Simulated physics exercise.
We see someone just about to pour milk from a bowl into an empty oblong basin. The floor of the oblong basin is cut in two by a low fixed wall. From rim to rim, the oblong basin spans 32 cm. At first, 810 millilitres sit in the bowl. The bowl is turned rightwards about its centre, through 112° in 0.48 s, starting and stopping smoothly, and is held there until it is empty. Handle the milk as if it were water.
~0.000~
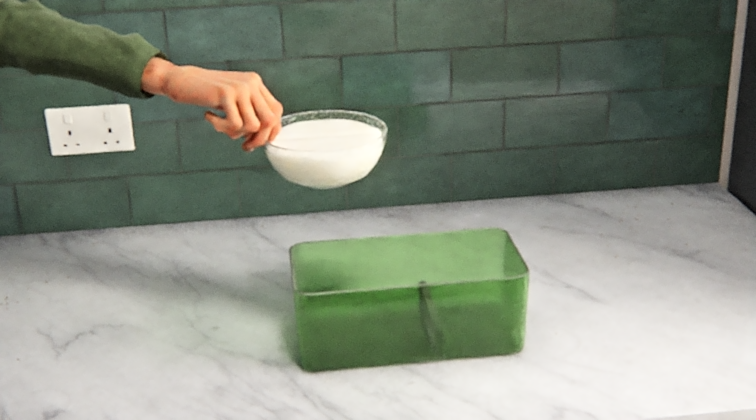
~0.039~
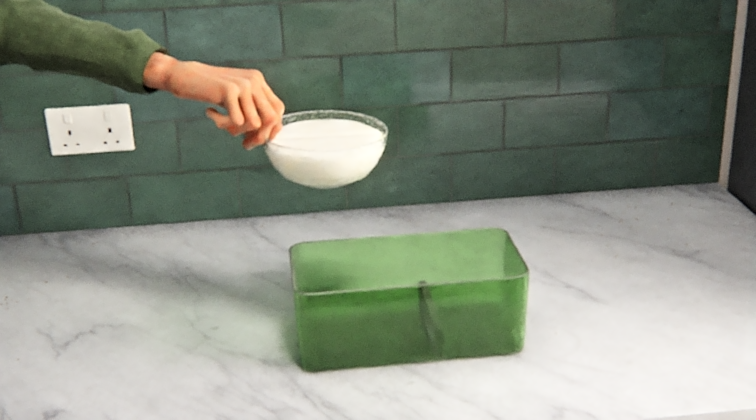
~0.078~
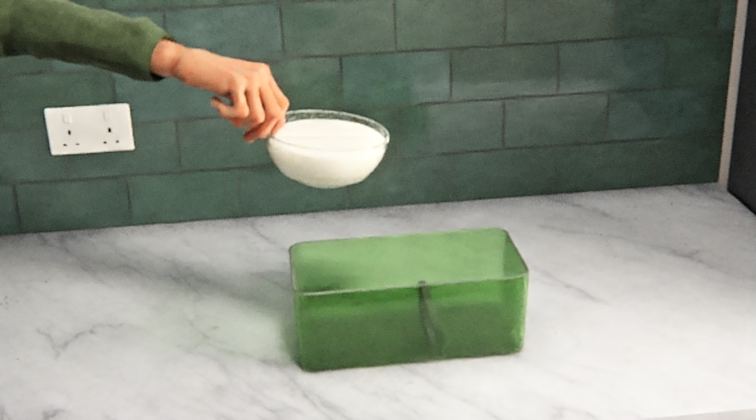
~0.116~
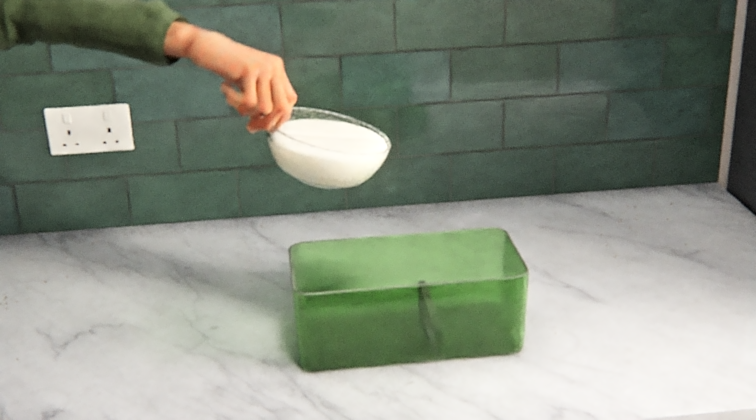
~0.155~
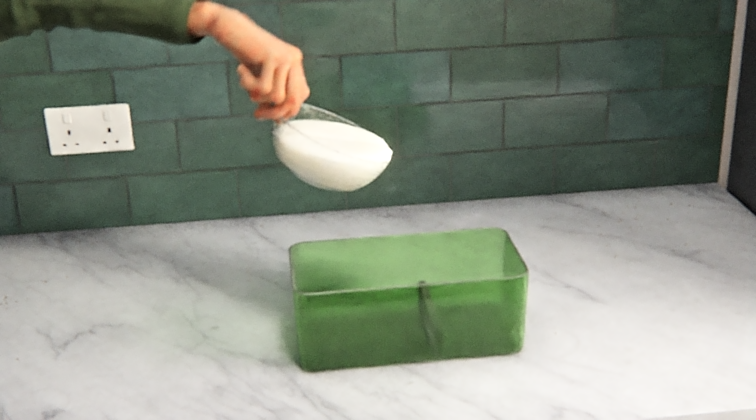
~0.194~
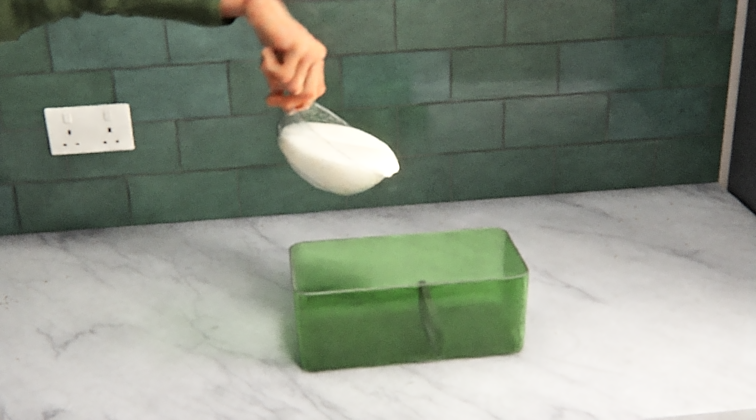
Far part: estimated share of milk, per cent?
34 per cent.
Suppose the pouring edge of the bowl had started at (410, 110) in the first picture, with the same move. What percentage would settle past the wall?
Then I'd expect something near 55 per cent.
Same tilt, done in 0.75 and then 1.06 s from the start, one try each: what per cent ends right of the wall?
Try 1: 45 %; try 2: 60 %.
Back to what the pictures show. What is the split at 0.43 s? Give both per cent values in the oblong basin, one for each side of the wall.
Left roughly 32 per cent, right roughly 28.
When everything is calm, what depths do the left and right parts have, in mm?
I'd say close to 16 mm on the left, close to 16 mm on the right.
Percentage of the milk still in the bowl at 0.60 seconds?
I'd estimate some 0 per cent.
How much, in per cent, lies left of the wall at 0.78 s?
The fraction is near 50 percent.
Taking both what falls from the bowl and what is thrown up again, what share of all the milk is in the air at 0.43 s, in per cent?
Near 38 in a hundred.
Then, 0.43 s in, the tilt is 109° and 2 per cent is still to pour, 31 is left of the wall and 28 right of it.
Then, 0.60 s in, the tilt is 112° and 0 per cent is still to pour, 59 is left of the wall and 30 right of it.
Then, 0.78 s in, the tilt is 112° and 0 per cent is still to pour, 50 is left of the wall and 32 right of it.
Then, 0.98 s in, the tilt is 112° and 0 per cent is still to pour, 56 is left of the wall and 34 right of it.
Finally, 56 per cent lies left of the wall, 34 right of it and 10 outside.
